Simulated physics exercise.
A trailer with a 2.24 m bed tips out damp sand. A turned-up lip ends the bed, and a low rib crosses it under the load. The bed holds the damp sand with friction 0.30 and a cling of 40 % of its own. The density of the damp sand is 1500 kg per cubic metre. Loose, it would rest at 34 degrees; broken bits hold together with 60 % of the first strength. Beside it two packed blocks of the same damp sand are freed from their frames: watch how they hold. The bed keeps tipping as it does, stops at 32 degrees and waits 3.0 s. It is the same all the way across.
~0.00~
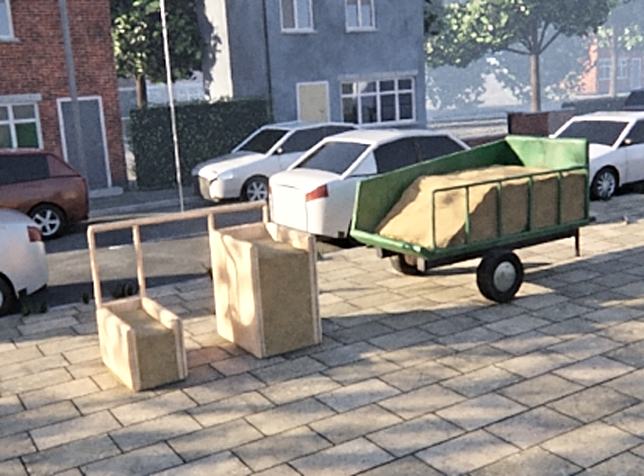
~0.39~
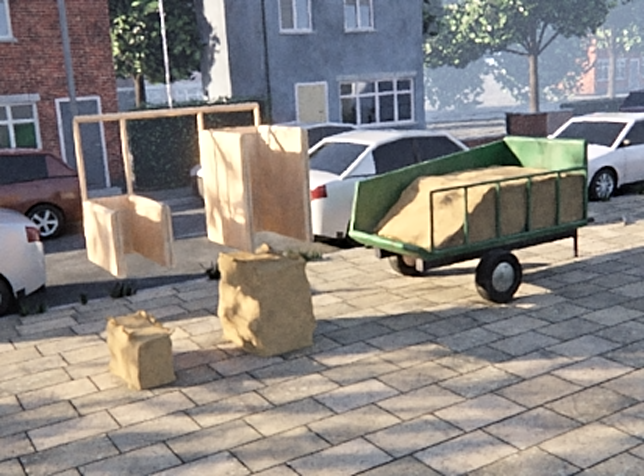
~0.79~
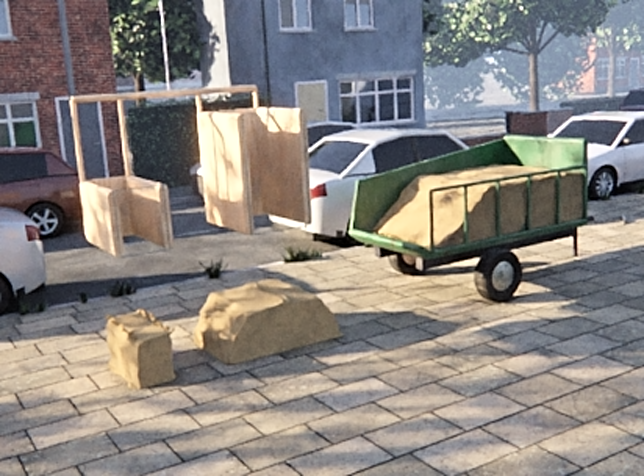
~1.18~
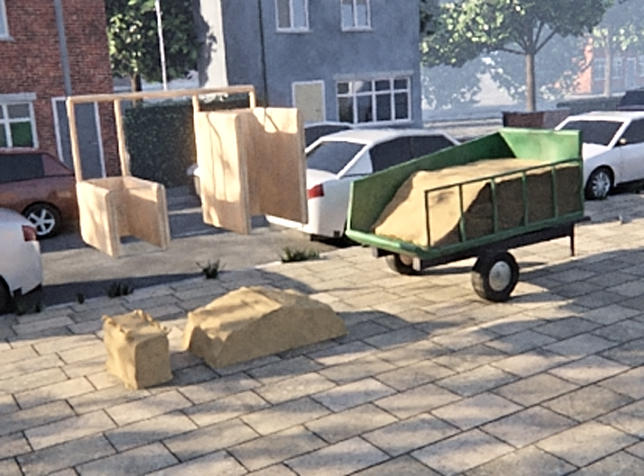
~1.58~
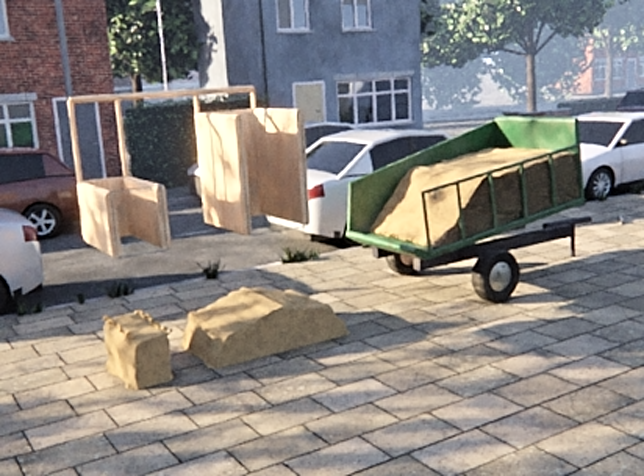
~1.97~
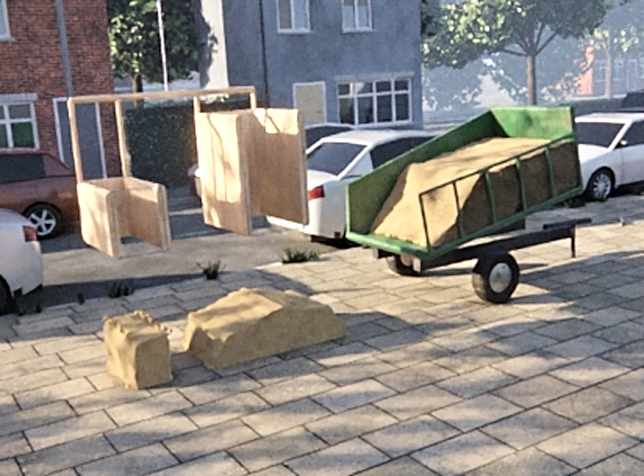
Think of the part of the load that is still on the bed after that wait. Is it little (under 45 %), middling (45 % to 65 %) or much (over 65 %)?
The part of the load that is still on the bed after that wait is little, under 45 %.
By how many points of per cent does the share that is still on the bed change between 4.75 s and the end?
Some 35 per cent.
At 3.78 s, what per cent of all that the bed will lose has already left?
Some 0 per cent.
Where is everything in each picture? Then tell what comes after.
The first frame shows top of the high end at (585, 143), tilt 0 degrees; front end of the damp sand at (446, 246); test blocks 43 cm, 90 cm high (left to right).
The second frame shows top of the high end at (584, 144), tilt 0 degrees; front end of the damp sand at (445, 247); test blocks 43 cm, 81 cm high (left to right).
The third frame shows top of the high end at (584, 143), tilt 0 degrees; front end of the damp sand at (444, 245); test blocks 43 cm, 47 cm high (left to right).
The fourth frame shows top of the high end at (578, 134), tilt 2 degrees; front end of the damp sand at (441, 242); test blocks 43 cm, 43 cm high (left to right).
The fifth frame shows top of the high end at (574, 122), tilt 6 degrees; front end of the damp sand at (441, 242); test blocks 42 cm, 43 cm high (left to right).
The sixth frame shows top of the high end at (570, 110), tilt 10 degrees; front end of the damp sand at (441, 241); test blocks 42 cm, 43 cm high (left to right).
By 2.80 s, the tilt is 19 degrees and 100 % is on the bed.
By 3.78 s, the tilt is 29 degrees and 99 % is on the bed.
By 4.75 s, the tilt is 32 degrees and 72 % is on the bed.
By 5.73 s, the tilt is 32 degrees and 50 % is on the bed.
By 7.22 s, at the end, the tilt is 32 degrees and 37 % is on the bed.
